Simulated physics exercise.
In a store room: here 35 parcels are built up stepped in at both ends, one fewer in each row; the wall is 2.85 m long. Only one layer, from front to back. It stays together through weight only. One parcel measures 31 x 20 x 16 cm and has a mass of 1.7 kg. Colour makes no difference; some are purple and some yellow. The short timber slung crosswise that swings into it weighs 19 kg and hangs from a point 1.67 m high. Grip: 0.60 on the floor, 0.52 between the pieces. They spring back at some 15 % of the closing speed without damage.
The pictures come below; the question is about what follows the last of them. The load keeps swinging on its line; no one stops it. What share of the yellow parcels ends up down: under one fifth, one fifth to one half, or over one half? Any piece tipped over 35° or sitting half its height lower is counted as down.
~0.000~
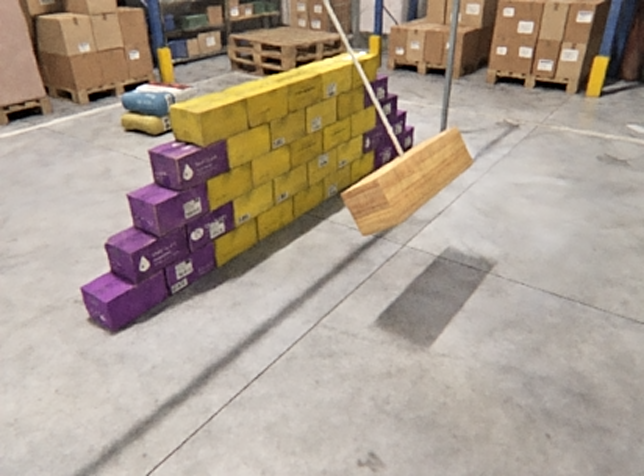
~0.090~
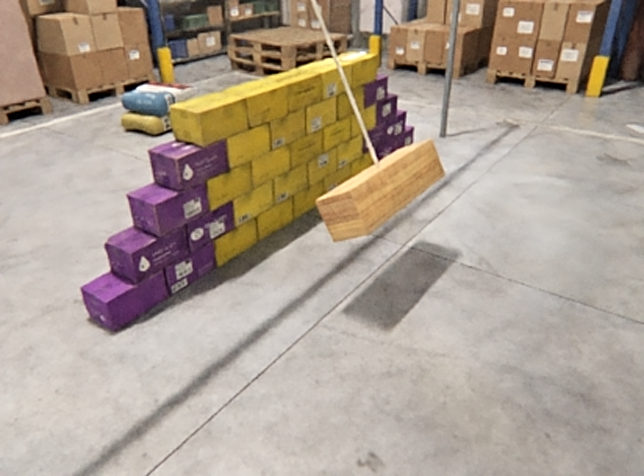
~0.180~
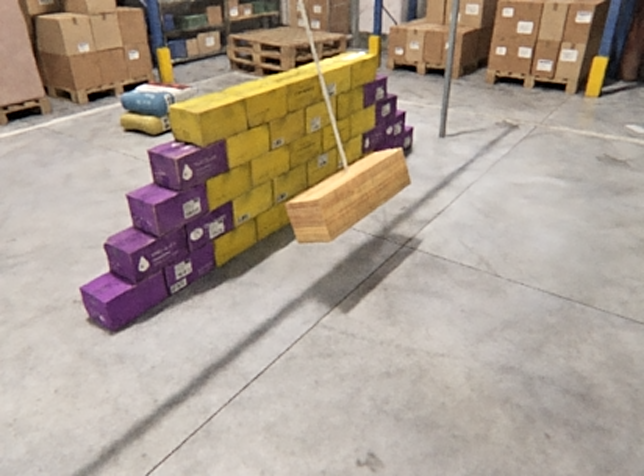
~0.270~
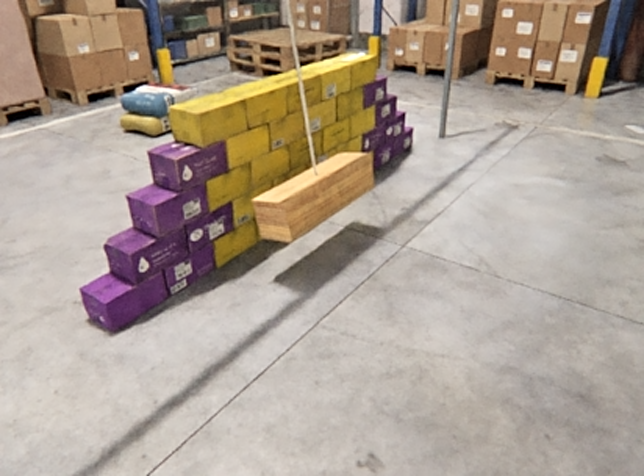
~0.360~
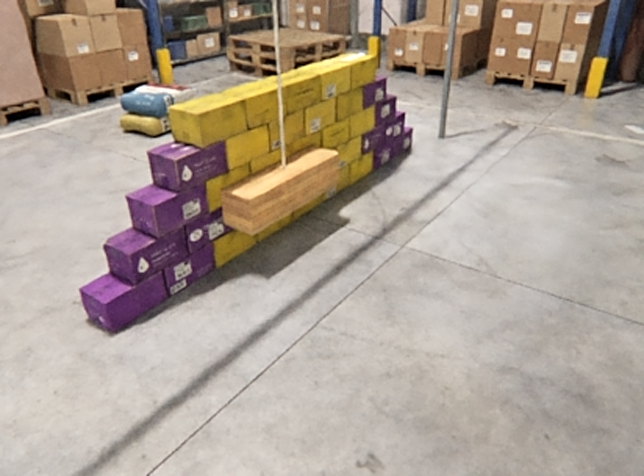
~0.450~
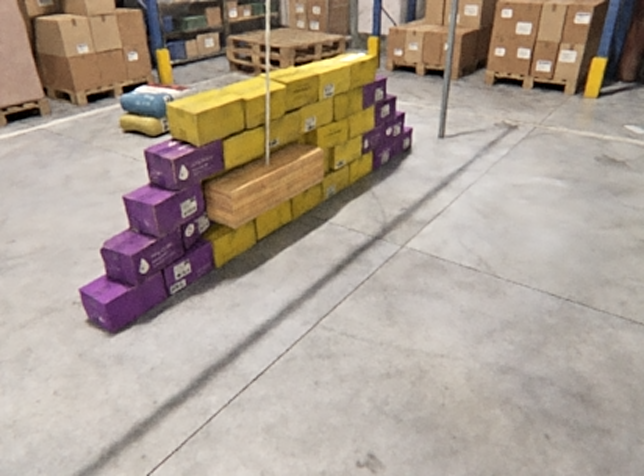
Over one half.
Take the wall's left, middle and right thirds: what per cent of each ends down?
Per cent - left 60, middle 70, right 20.
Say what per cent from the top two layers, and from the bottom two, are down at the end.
The top part comes to 90 per cent, the bottom part to 20 per cent.
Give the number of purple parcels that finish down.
Purple: 3.
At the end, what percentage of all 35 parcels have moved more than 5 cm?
Displaced: 55 %.
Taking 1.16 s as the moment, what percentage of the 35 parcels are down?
35 percent by then.
After 0.64 s, line 10° past plumb; 2 of the 23 yellow parcels down (2 of 35 in all colours); top yellow parcel 27° from how it stood; top purple parcel 3° from how it stood.
After 1.16 s, line 5° past plumb; 9 of the 23 yellow parcels down (12 of 35 in all colours); top yellow parcel 34° from how it stood, 16 cm lower; top purple parcel 66° from how it stood, 24 cm lower.
After 1.74 s, line 9° before plumb; 16 of the 23 yellow parcels down (19 of 35 in all colours); top yellow parcel on its side; top purple parcel on its side.
In the end (3.9 s), line 4° before plumb; 16 of the 23 yellow parcels down (19 of 35 in all colours); top yellow parcel upside down; top purple parcel on its side. That is 70 per cent. From the last view, middles, top yellow parcel near (271, 242), top purple parcel near (133, 203).
